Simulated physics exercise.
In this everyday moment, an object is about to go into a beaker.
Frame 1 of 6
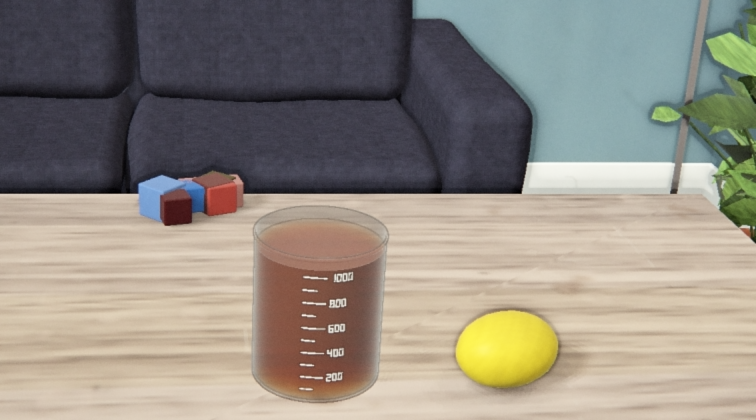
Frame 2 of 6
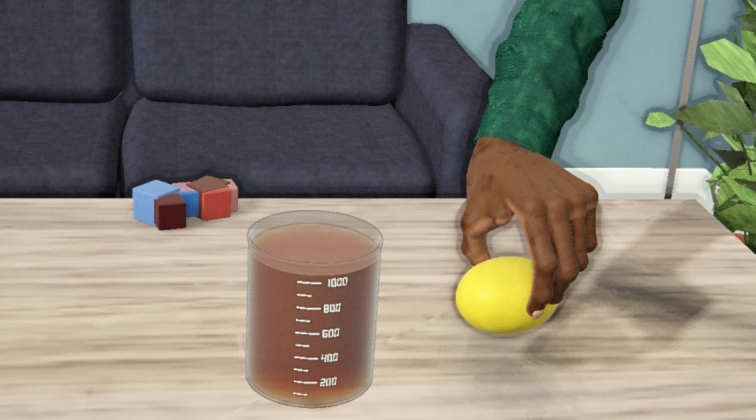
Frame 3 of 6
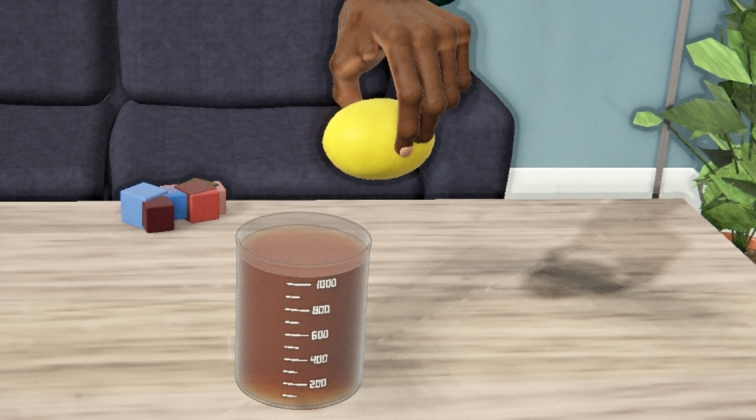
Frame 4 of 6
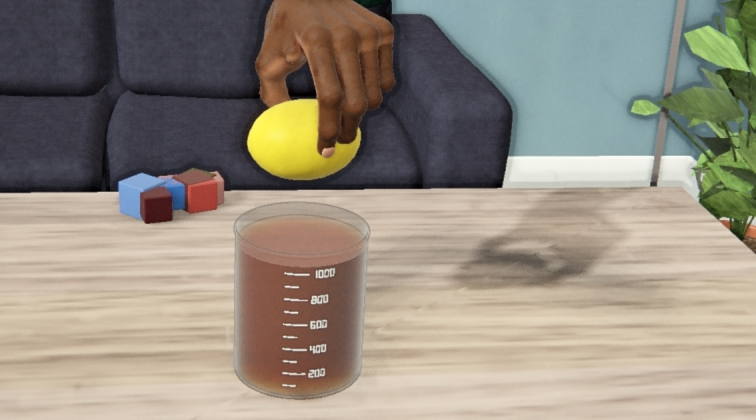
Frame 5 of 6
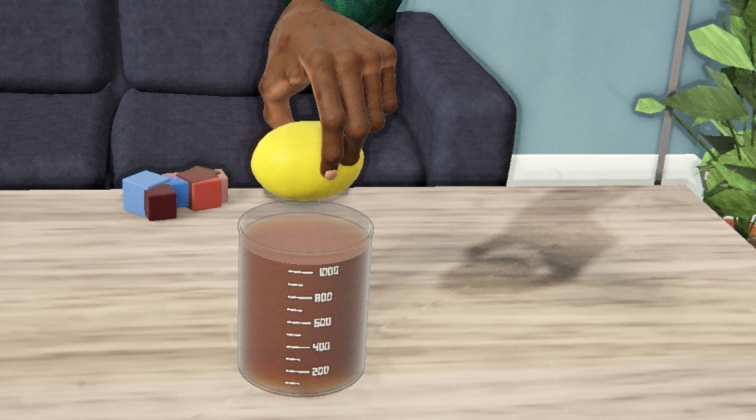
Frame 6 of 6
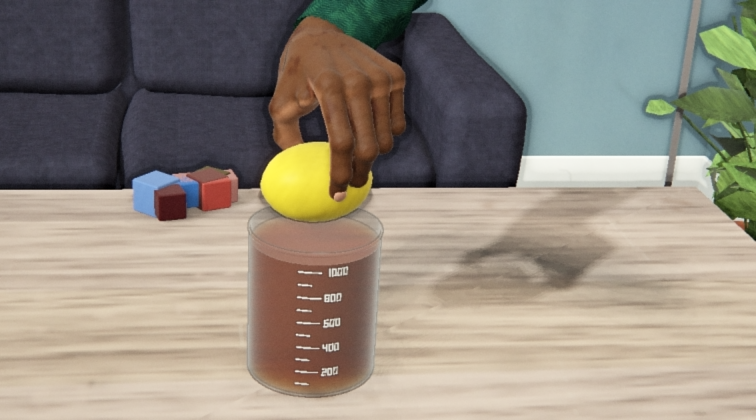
The video shows a nearly full beaker of brown liquid and a lemon on a wooden table. A hand picks up the lemon, carries it left above the beaker, and lowers it to just over the liquid's surface.
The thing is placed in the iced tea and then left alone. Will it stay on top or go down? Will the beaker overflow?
In the end it remains up, and the beaker lets some spill.
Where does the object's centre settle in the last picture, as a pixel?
It ends up around (315, 248).
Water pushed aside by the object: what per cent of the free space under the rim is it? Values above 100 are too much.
I'd estimate close to 180 per cent.
A moment on, the lemon enters the iced tea; the beaker is full to the brim.
Further on, the lemon comes up again; the beaker is full to the brim; a puddle lies round it.
When it is over, the lemon is afloat; the beaker is full to the brim; a puddle lies round it.
